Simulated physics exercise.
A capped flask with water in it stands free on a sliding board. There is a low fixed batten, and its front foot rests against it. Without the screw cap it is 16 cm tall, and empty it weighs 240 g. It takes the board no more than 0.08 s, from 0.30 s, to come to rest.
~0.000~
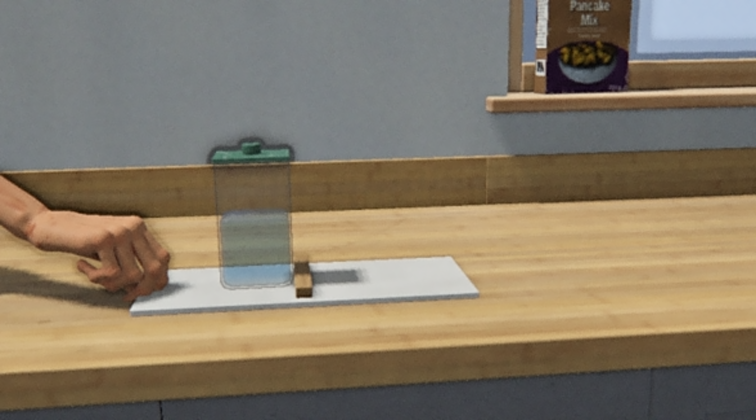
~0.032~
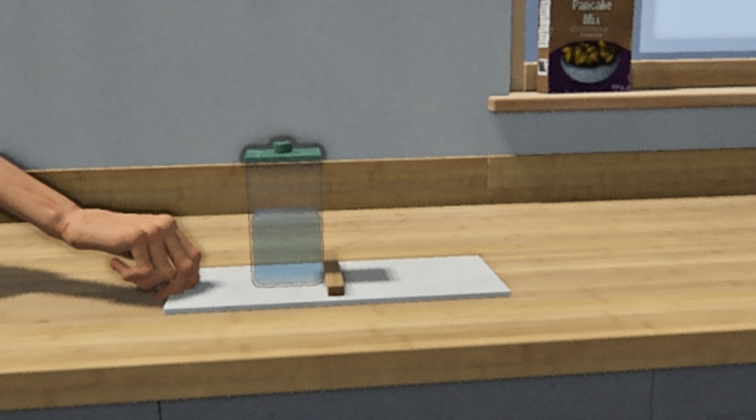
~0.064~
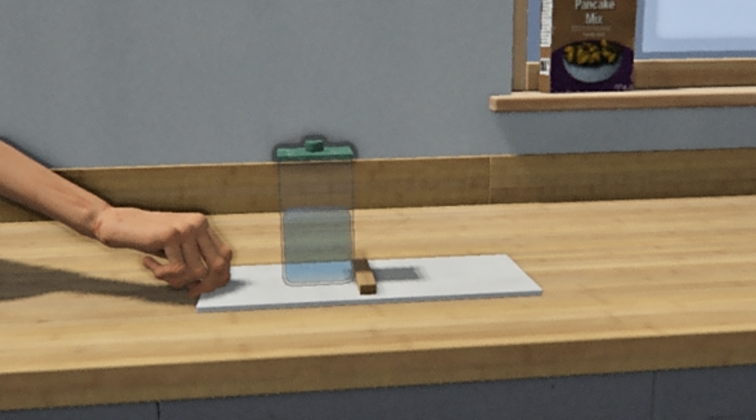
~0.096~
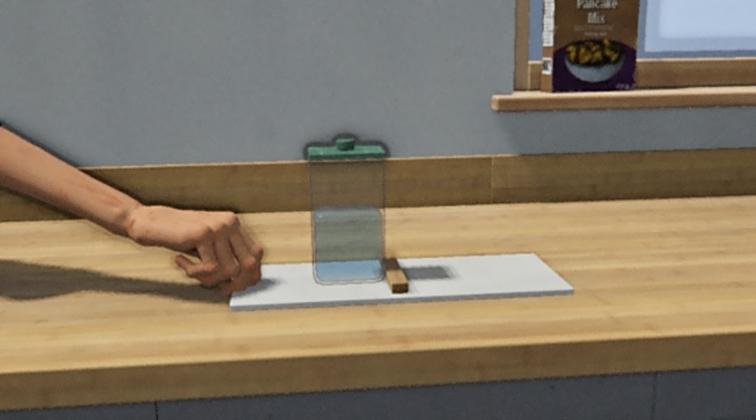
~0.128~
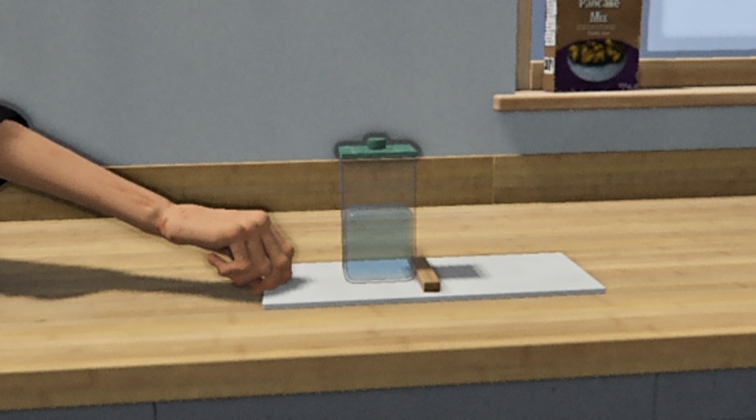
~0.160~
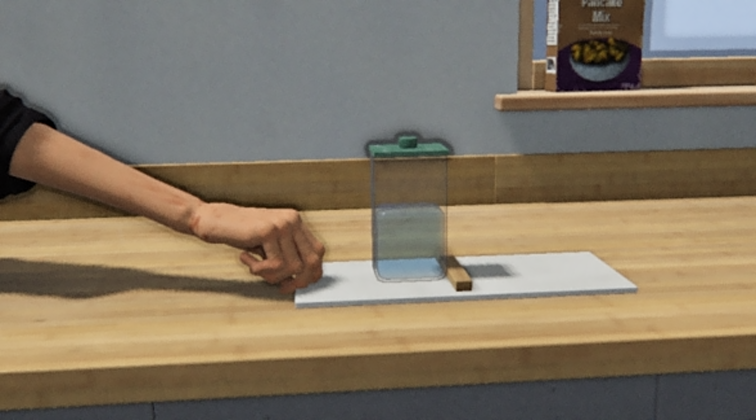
The clip opens on a wooden counter where a hand grips the left end of a pale board carrying a clear, green-capped flask of water beside a small brown block. The hand pushes the board steadily to the right, and the flask and block ride along, the flask staying upright.
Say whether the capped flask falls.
Tipped over.
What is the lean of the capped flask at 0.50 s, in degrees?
I'd put it at close to 36 degrees off upright.
After 0.38 s the board moves at 0.00 m/s; the capped flask leans 11°.
After 0.50 s the capped flask leans 36°.
After 0.66 s the capped flask lies on its side.
After 0.88 s the capped flask lies on its side.
In the end the capped flask lies on its side.
